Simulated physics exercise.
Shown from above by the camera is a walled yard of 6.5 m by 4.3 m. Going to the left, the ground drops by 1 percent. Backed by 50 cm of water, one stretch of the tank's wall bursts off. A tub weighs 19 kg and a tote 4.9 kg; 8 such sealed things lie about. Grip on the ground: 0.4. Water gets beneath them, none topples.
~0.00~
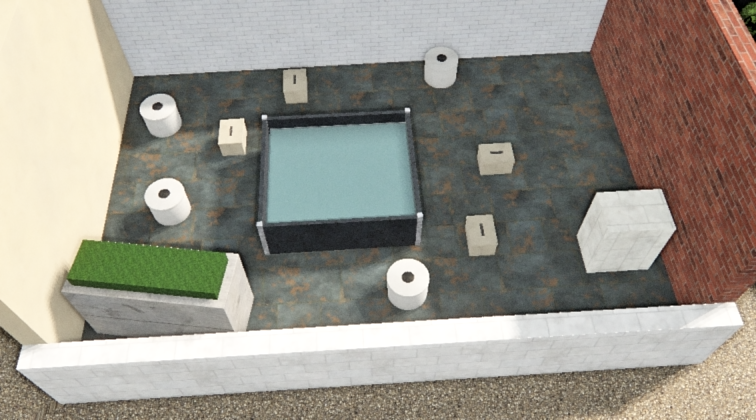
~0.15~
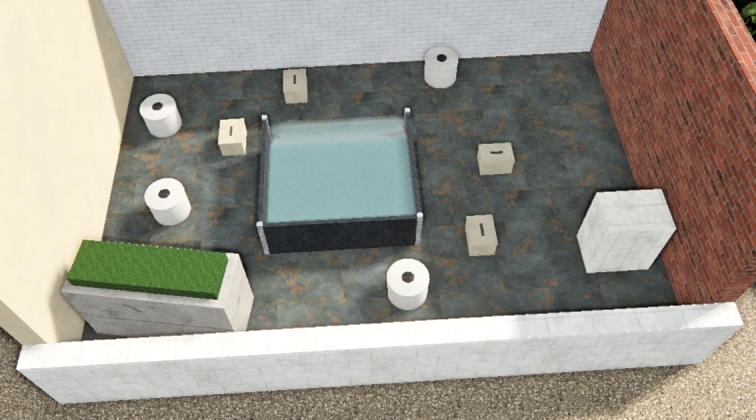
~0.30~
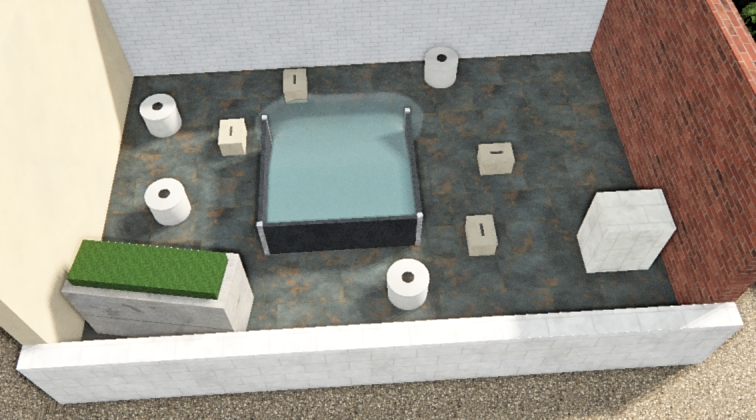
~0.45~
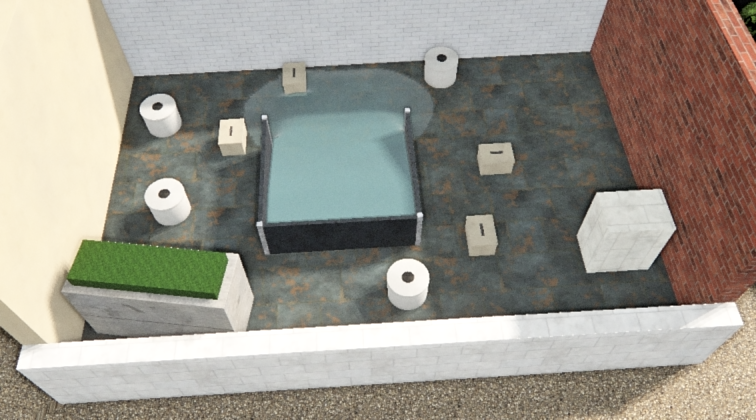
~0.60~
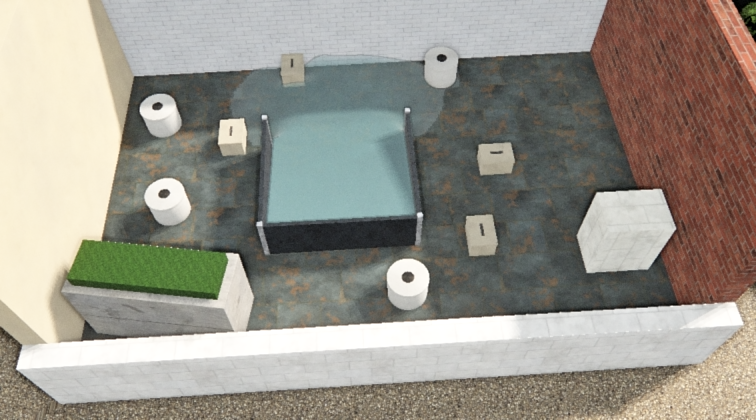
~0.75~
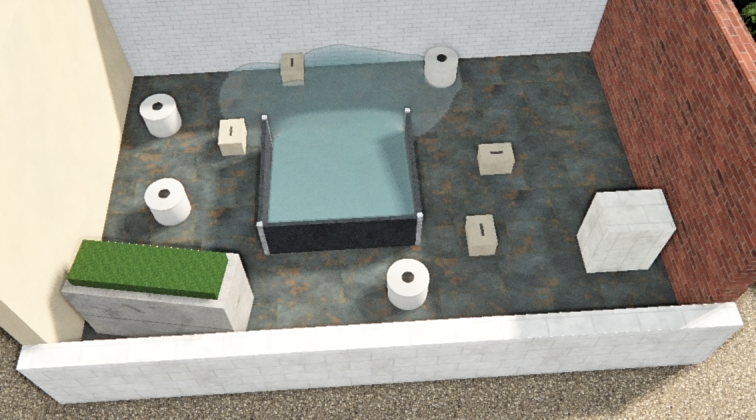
In a walled yard, the far side of a square tank gave way and water spread out toward the back wall, pushing one small box back a little while everything else stayed put.
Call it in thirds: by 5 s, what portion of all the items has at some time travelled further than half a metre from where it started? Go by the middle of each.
The portion is between a third and two thirds.
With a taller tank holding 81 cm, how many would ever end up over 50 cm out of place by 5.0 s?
7.
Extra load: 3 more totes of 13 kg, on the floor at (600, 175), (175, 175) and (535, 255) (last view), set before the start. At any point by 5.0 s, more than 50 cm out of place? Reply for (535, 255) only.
It falls shy.
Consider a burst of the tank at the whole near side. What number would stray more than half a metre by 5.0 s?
The answer would then be 2.
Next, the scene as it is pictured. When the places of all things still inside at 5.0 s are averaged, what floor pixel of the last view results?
About (332, 209).
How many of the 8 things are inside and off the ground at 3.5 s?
At that moment 1.
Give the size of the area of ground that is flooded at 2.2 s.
Somewhere about 11.5 m2, give or take.
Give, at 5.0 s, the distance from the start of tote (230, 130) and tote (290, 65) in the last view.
In turn: 30 cm, 350 cm.
After 1.1 s 0 of 8 are over 50 cm from their spots; 1 afloat.
After 2.2 s 2 of 8 are over 50 cm from their spots; 1 afloat.
After 3.5 s 3 of 8 are over 50 cm from their spots; 1 afloat.
After 5.0 s 3 of 8 are over 50 cm from their spots, and 3 have been at some point; 1 afloat.
